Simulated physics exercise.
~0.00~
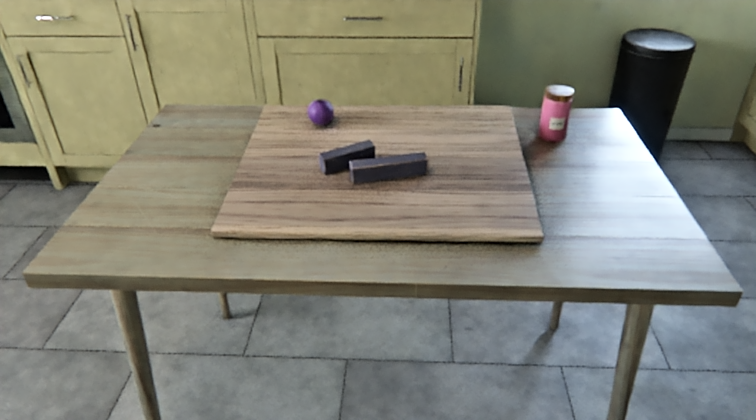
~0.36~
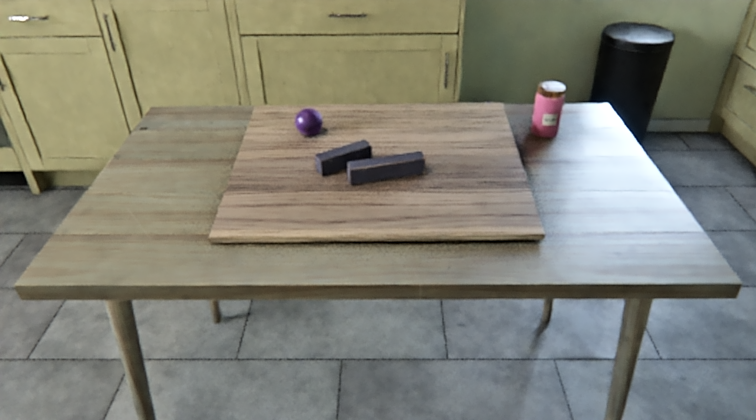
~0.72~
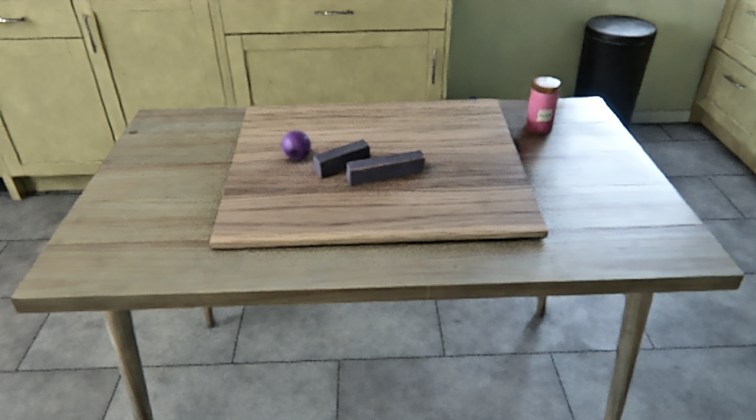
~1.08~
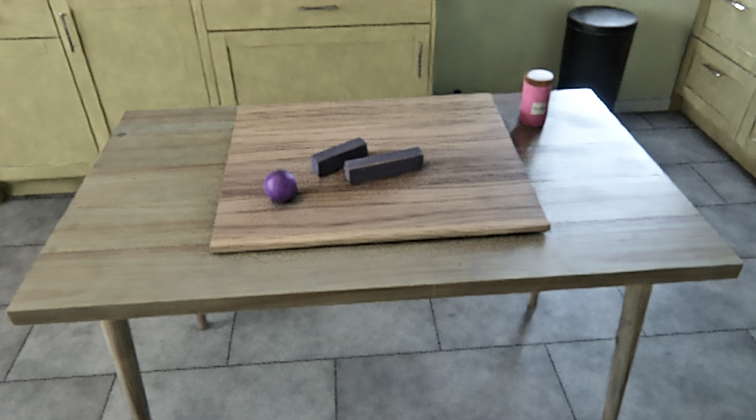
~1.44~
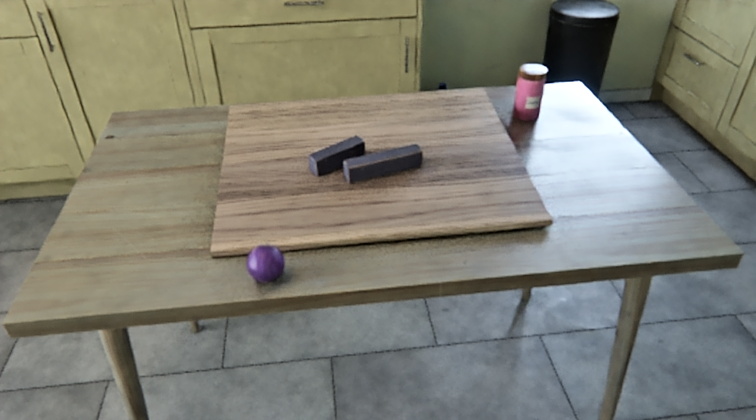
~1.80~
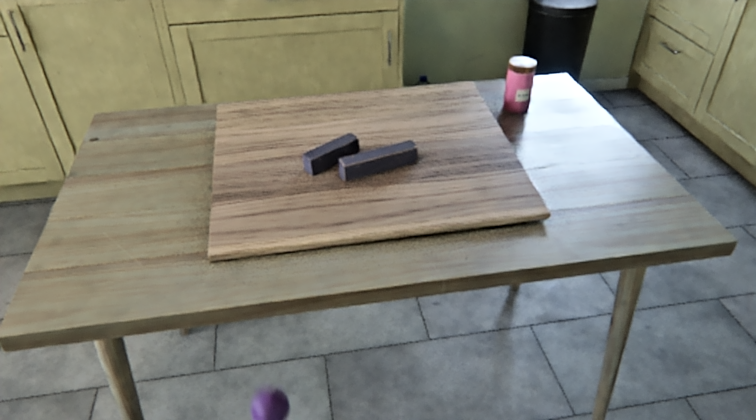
Purple onion rolling down a wooden board past two dark blocks, crossing the table's near edge and dropping towards the floor.
